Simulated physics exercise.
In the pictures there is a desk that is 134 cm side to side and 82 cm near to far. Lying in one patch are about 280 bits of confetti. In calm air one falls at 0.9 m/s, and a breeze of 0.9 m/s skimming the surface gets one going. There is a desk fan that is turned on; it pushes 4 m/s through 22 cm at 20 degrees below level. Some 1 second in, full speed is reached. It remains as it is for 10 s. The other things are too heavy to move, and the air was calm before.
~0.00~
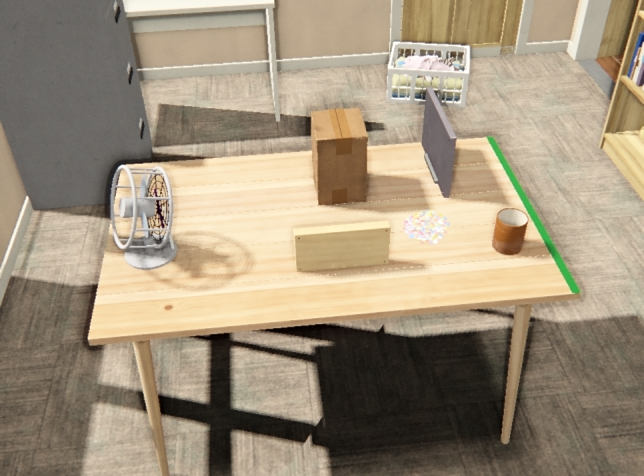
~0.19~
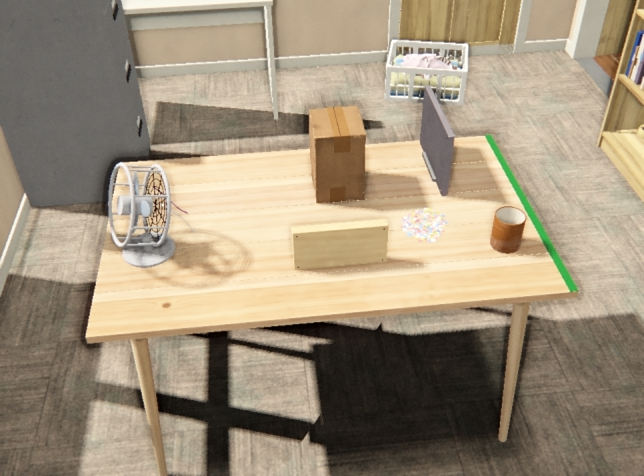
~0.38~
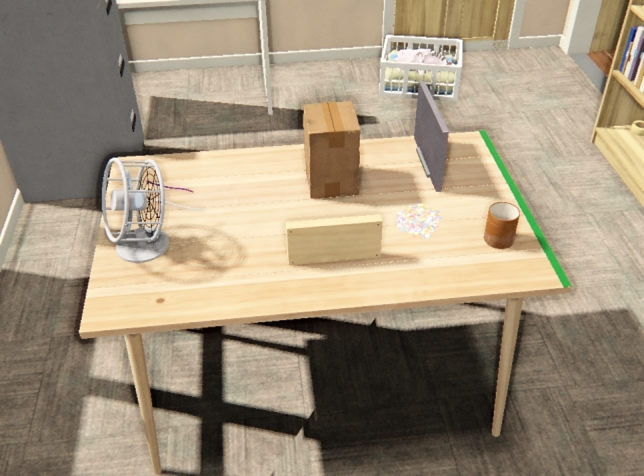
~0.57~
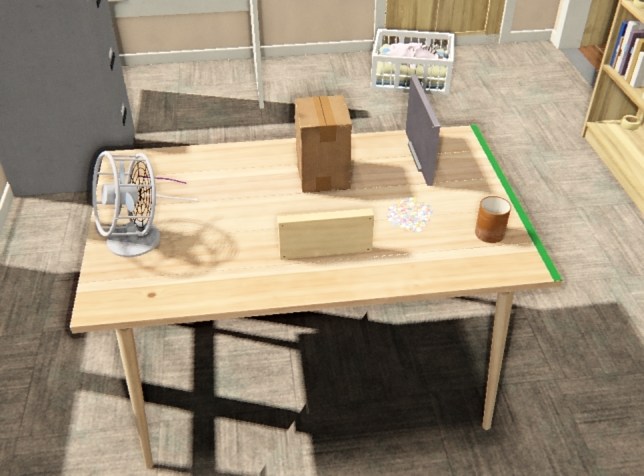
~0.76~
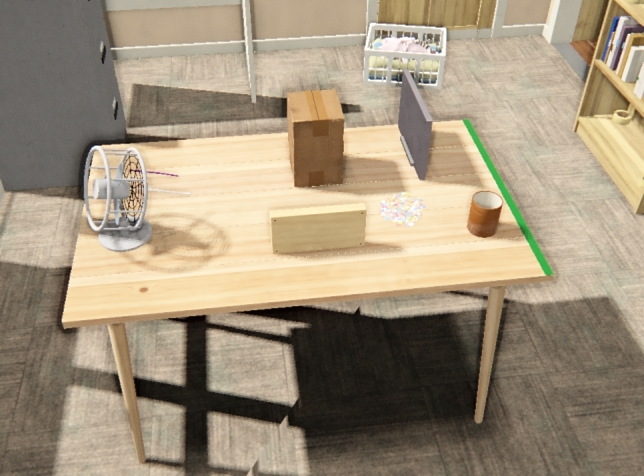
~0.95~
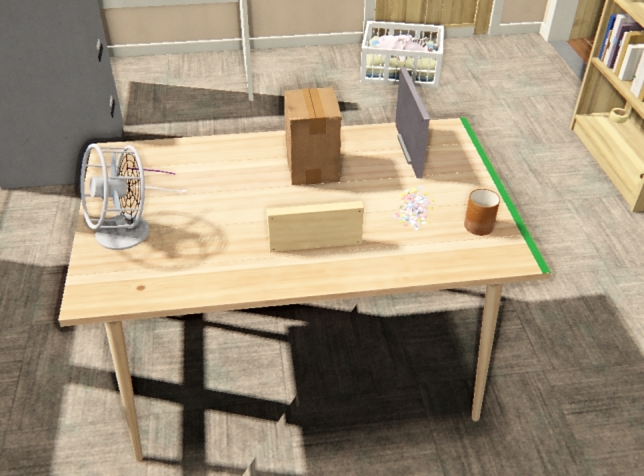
A pale wooden desk stands on a grey carpeted floor in a sunlit room, seen from above and in front, with a grey cabinet, white basket and bookshelf behind. On it are a grey-white fan at left, a brown box, a dark upright panel, a low wooden board, pale confetti and a brown mug near the green right edge. The view drifts slightly, shifting everything leftward and up, then the confetti slides a little rightward.
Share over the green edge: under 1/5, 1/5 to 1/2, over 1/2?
The share beyond that edge will come out larger than half.
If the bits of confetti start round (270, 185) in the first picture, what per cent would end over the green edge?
0 %.
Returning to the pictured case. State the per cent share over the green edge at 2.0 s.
About 70 %.
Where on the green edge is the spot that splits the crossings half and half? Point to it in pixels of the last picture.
Around (512, 202).
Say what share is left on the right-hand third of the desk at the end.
1 %.
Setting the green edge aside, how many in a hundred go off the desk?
My best guess is roughly 30 %.
After 2.0 s the count stands so, 72 % are over the green edge.
After 3.2 s the count stands so, 72 % are over the green edge.
After 5.5 s the count stands so, 72 % are over the green edge.
After 10.0 s, at the end, 72 % are over the green edge.
